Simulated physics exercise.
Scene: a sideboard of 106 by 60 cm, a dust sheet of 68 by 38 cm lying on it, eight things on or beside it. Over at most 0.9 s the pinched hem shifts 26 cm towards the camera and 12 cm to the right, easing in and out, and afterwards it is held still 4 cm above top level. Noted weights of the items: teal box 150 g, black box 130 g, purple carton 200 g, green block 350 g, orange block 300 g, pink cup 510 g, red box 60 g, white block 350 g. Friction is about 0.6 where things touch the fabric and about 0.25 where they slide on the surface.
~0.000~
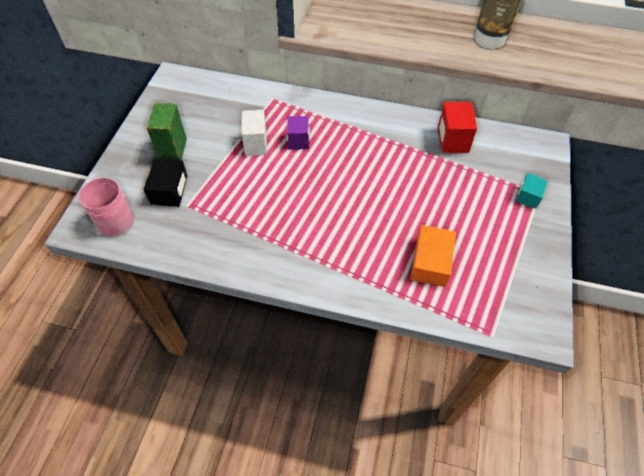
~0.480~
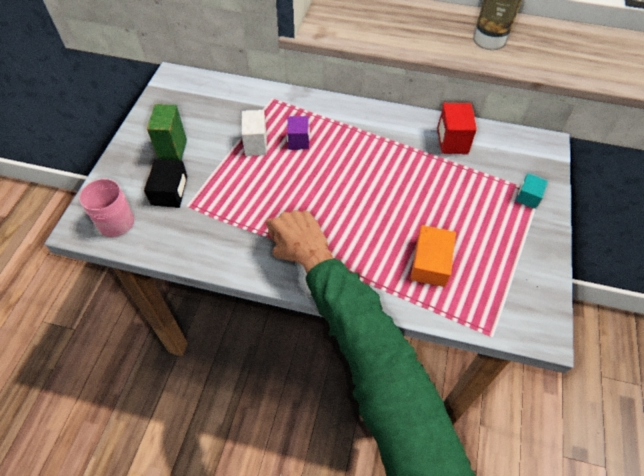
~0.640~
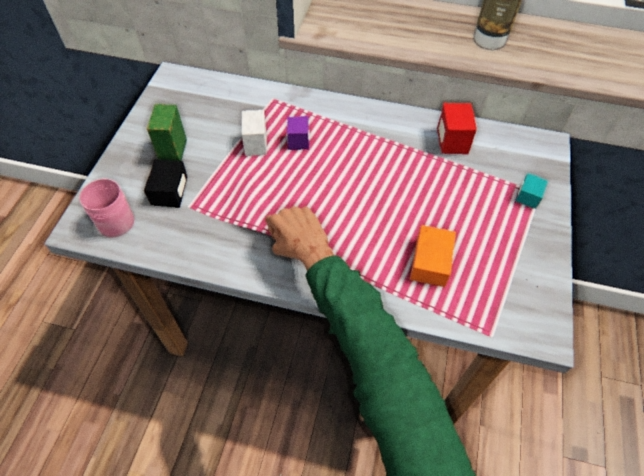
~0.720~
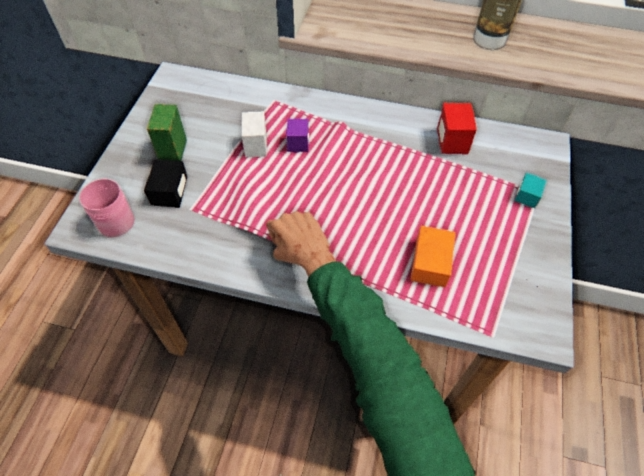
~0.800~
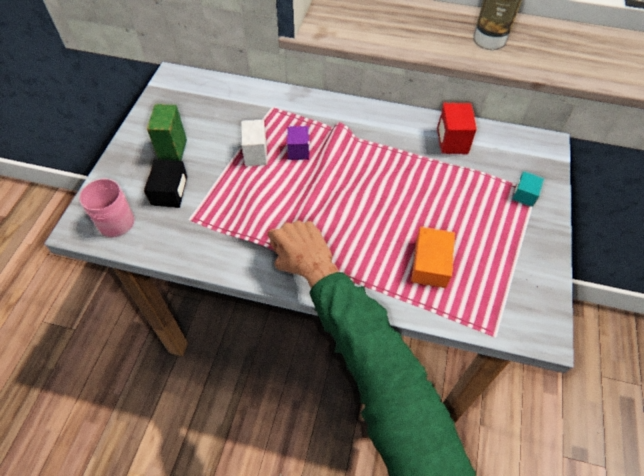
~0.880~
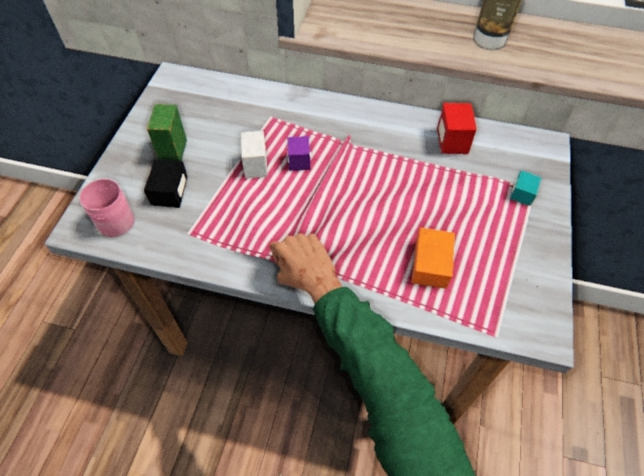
A hand in a green sleeve reached in, pinched the near edge of a striped cloth on a table and tugged it slightly closer, wrinkling it and shifting the white and purple blocks a little.
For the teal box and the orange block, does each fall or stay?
The teal box stays, the orange block stays.
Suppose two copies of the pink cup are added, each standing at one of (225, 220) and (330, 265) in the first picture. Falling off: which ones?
So the first copy ends up below, while the second copy ends up below.
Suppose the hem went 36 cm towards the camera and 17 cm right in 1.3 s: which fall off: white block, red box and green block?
Then white block is lost over the edge, red box holds on and green block holds on.
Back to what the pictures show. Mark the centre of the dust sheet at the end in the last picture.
Centre in the last view: Approx. (351, 276).
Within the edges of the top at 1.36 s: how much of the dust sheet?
About 80 per cent.
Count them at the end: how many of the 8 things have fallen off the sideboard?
Counted result: 0.
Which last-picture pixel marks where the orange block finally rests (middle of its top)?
Check near (440, 288) - that's where it comes to rest.
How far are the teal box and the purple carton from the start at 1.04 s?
For the teal box, 4 centimetres, and for the purple carton, 15 centimetres.
By 1.0 s, 100 % of the dust sheet is still over the top; teal box 4 cm off its start, orange block 2 cm off its start, white block 14 cm off its start.
By 1.2 s, 90 % of the dust sheet is still over the top; teal box 9 cm off its start, orange block 4 cm off its start, white block 22 cm off its start.
By 1.4 s, 80 % of the dust sheet is still over the top; teal box 13 cm off its start at (475, 185), orange block 6 cm off its start at (441, 275), white block 28 cm off its start at (248, 224).
By 1.5 s, 75 % of the dust sheet is still over the top; teal box 15 cm off its start, orange block 8 cm off its start, white block 31 cm off its start.
By 3.1 s, 75 % of the dust sheet is still over the top; teal box 15 cm off its start at (465, 189), orange block 9 cm off its start at (440, 288), white block 31 cm off its start at (247, 239), purple carton 30 cm off its start at (297, 233).
